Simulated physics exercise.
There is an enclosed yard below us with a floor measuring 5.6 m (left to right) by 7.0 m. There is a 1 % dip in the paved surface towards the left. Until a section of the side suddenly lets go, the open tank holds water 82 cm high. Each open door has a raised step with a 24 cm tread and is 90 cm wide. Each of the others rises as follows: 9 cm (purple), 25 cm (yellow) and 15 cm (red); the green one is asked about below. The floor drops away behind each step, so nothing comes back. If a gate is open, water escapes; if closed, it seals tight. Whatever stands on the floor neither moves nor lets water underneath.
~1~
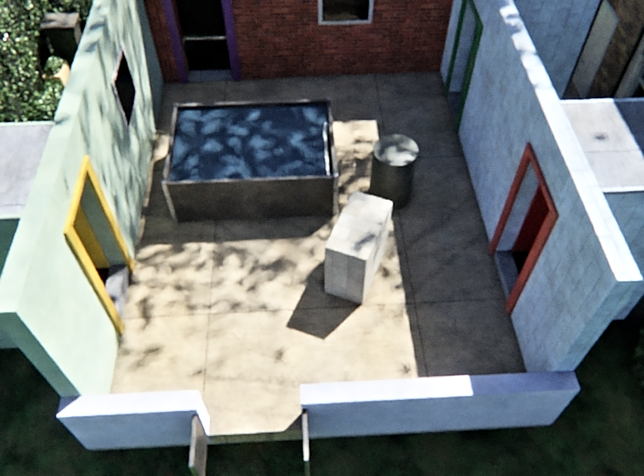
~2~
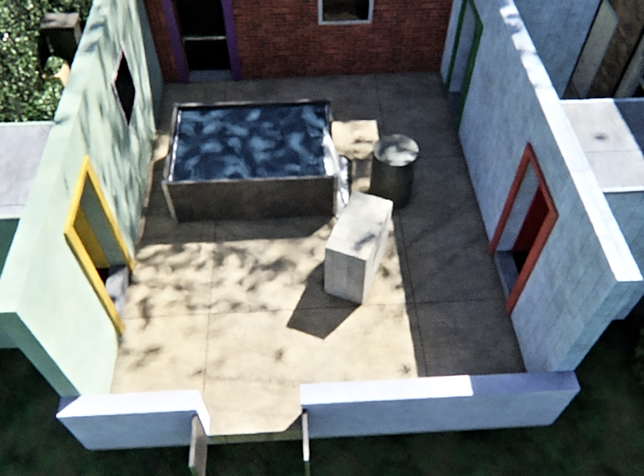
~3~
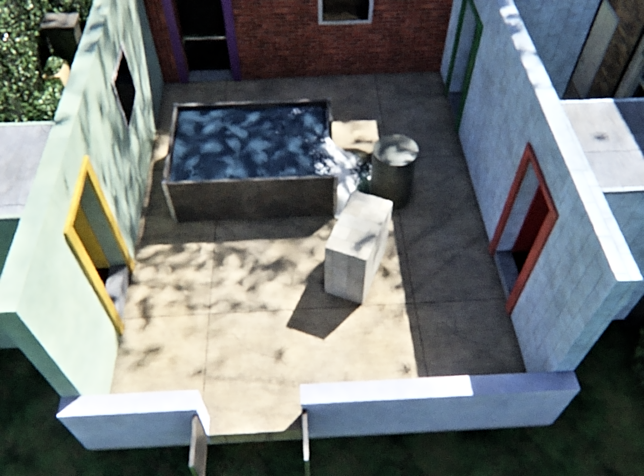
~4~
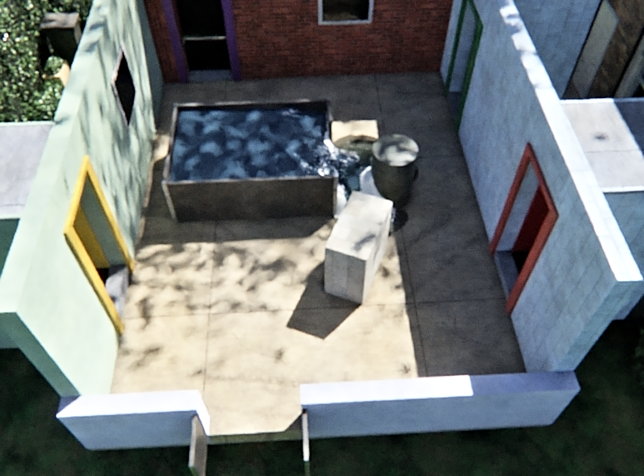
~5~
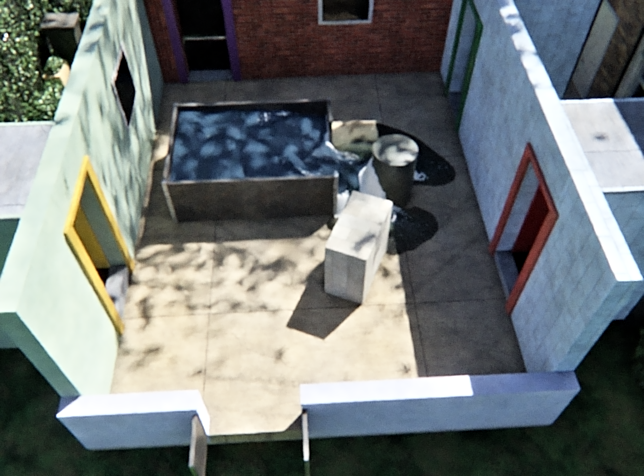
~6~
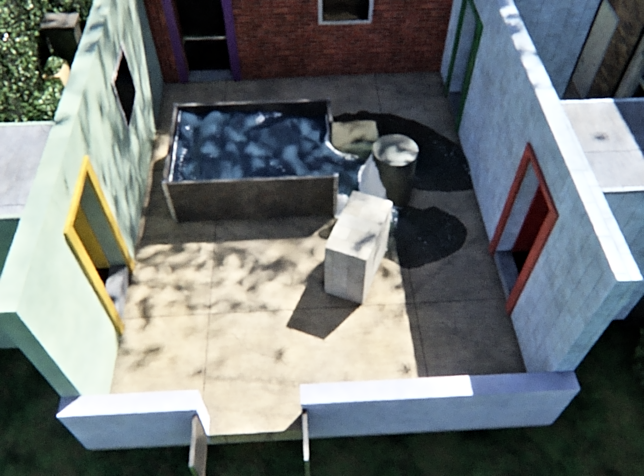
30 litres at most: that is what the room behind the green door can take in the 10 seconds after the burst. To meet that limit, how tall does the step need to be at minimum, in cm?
At least 21 cm or so.
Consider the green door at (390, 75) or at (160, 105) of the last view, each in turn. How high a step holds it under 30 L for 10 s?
About 22 cm for the first and 15 cm for the second.
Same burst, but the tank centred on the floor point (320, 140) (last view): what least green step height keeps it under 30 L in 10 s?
Some 33 cm.
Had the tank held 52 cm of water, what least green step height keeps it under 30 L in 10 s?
11.5 cm.
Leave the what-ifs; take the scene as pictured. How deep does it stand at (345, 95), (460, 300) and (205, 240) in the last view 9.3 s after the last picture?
Respectively 7 cm, 8 cm and 9 cm.
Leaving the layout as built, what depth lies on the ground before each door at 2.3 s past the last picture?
Depths in cm: Purple 0, green 20, yellow 0, red 21.
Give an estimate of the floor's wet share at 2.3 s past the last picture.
Close to 55 per cent is wet.
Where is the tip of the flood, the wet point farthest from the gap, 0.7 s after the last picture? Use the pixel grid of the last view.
Around (520, 348).
Then, 0.7 s after the last picture water covers 30 % of the floor, deepest (58 cm) near (358, 192); 23 cm at the green door, 5 litres in over its 11 cm step.
Then, 2.3 s after the last picture water covers 55 % of the floor, deepest (36 cm) near (534, 398); 20 cm at the green door, 90 litres in over its 11 cm step.
Then, 9.3 s after the last picture water covers 100 % of the floor, deepest (16 cm) near (153, 150); 8 cm at the green door, 184 litres in over its 11 cm step.
At the green door as built, the water peaked near 23 cm, 1.5 s after the last picture.
Run again over the same 10 s with other heights there, 78 litres in over 16.5 cm, 18 litres over 22.5 cm. The limit of 30 litres is kept from about 21 cm up.
